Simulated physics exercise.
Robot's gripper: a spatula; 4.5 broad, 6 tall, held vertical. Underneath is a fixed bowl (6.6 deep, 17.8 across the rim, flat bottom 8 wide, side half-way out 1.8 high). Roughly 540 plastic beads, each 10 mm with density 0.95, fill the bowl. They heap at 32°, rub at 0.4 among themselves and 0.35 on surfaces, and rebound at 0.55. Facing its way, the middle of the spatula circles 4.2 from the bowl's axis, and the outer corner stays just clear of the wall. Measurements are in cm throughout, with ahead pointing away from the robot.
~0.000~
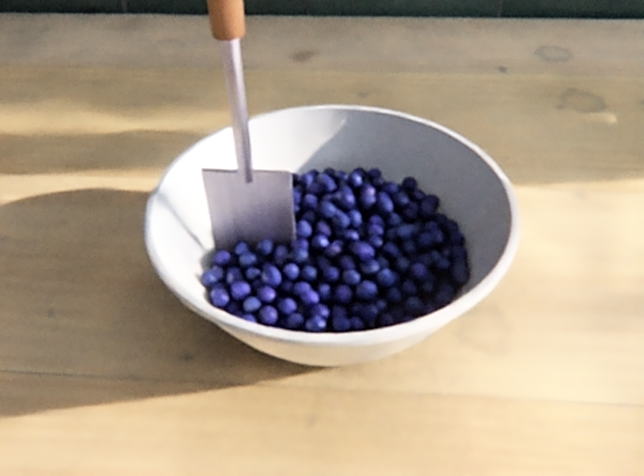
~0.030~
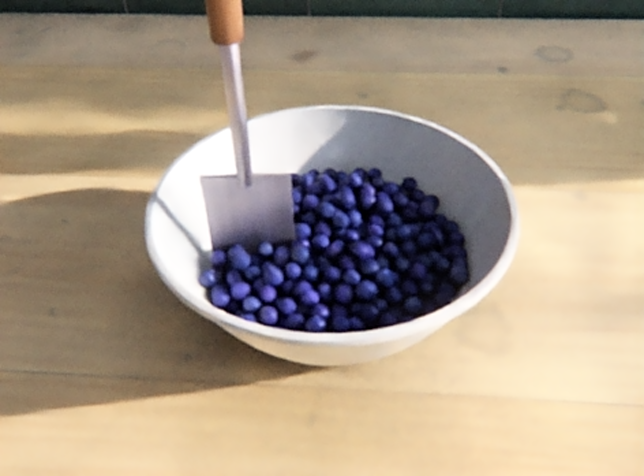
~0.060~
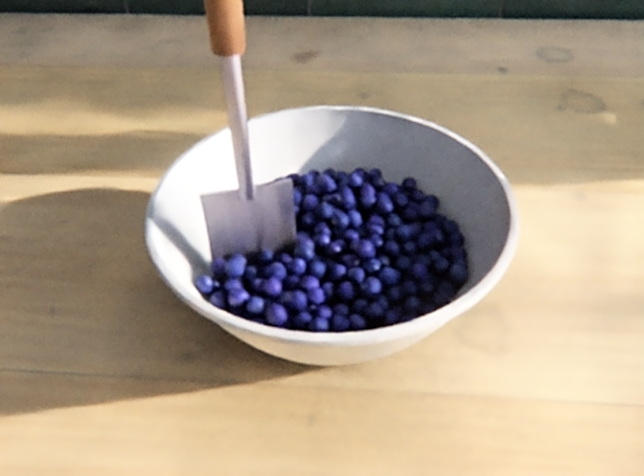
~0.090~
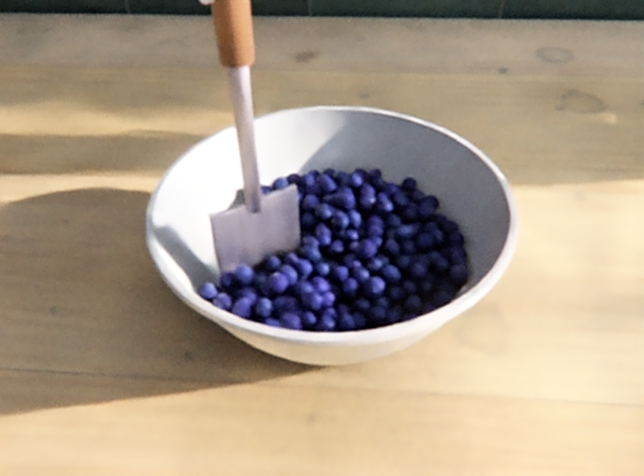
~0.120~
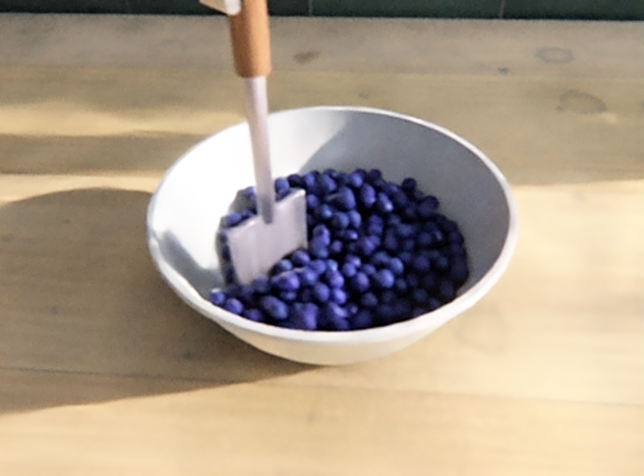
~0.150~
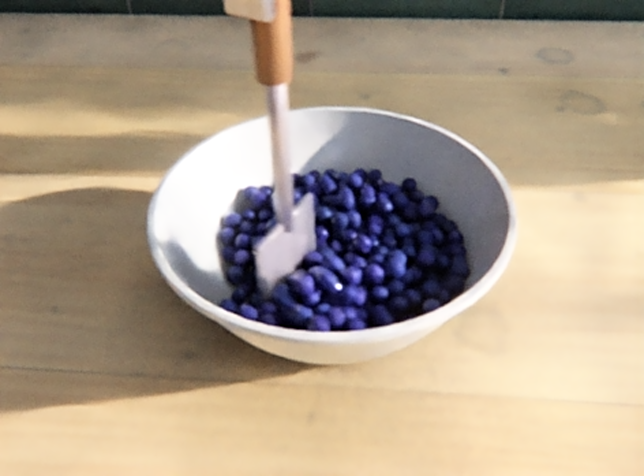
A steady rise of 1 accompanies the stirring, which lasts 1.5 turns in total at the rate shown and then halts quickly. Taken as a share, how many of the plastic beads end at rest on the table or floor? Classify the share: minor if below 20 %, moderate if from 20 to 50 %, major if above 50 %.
Minor.
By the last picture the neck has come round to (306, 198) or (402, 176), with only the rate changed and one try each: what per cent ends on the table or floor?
So, roughly 15 percent the first time and 40 percent the second.
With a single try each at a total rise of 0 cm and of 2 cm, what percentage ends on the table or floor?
Trial one: Roughly 15 %; trial two: Roughly 10 %.
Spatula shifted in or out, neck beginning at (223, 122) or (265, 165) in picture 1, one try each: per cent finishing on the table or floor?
First try about 5 per cent, second try about 0 per cent.
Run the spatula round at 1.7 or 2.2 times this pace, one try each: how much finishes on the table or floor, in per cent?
First try close to 35, second close to 40, in per cent.
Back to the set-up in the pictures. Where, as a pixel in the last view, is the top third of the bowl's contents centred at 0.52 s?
I'd point to somewhere close to (330, 157).
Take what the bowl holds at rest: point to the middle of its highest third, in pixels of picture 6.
Roughly at pixel (377, 215).
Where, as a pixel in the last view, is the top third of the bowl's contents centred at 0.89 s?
Centre estimate: (337, 301).
By 0.52 s, 251° round, highest piece 10 above the table; 508 in the bowl, 20 on the table or floor, 7 in flight or on the tool.
By 0.89 s, 77° round, highest piece 8 above the table; 473 in the bowl, 55 on the table or floor, 7 in flight or on the tool.
By 1.27 s, 180° round, highest piece 6 above the table; 471 in the bowl, 64 on the table or floor.
By 1.97 s, 180° round, highest piece 6 above the table; 471 in the bowl, 64 on the table or floor.
Final count, 471 in the bowl, 64 on the table or floor. That is 12 % on the table or floor.
